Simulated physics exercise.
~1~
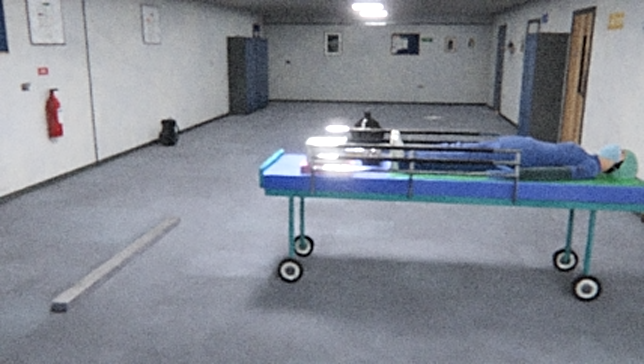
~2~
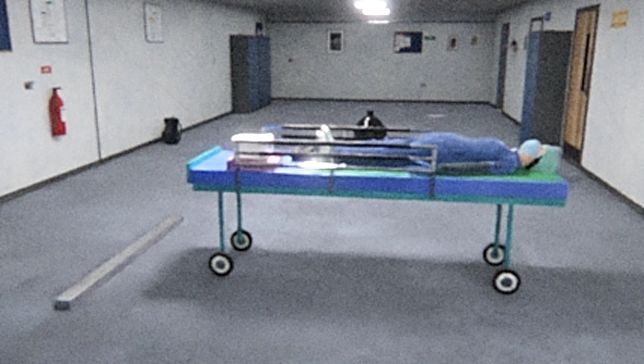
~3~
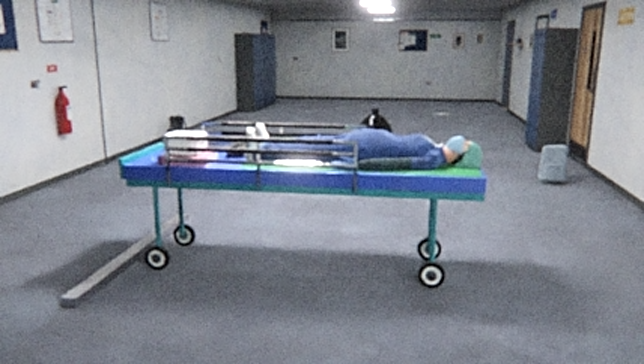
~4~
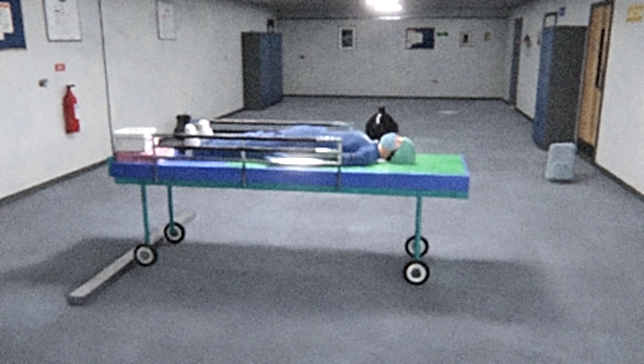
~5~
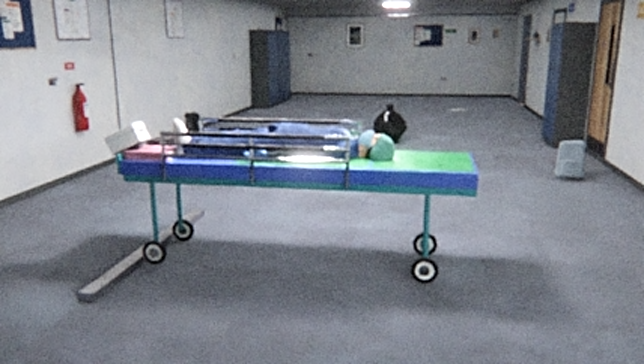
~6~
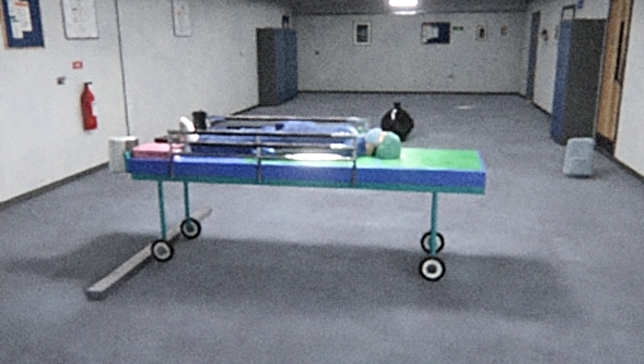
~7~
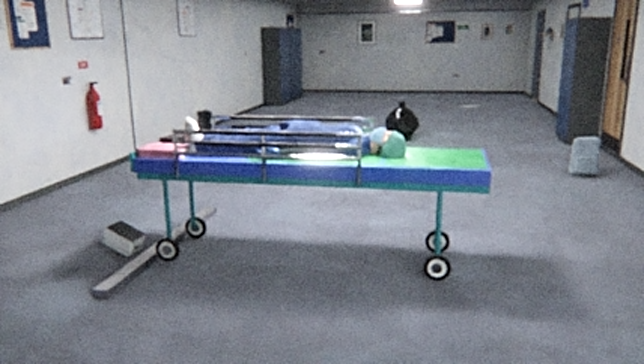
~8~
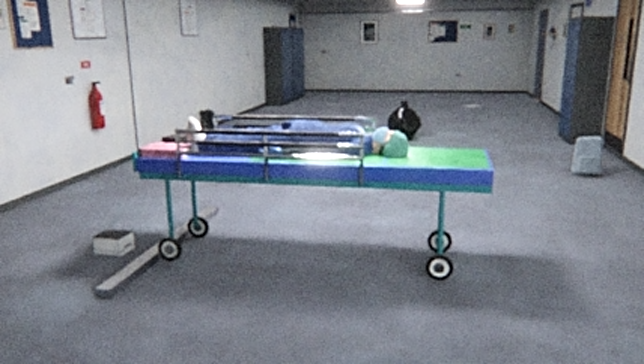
We see a trolley carrying a limp person roll left, feet first, across a grey room and stop at a raised sill; the person slides toward the foot end, and a white case tips off onto the floor while a black box and pink folder stay aboard.
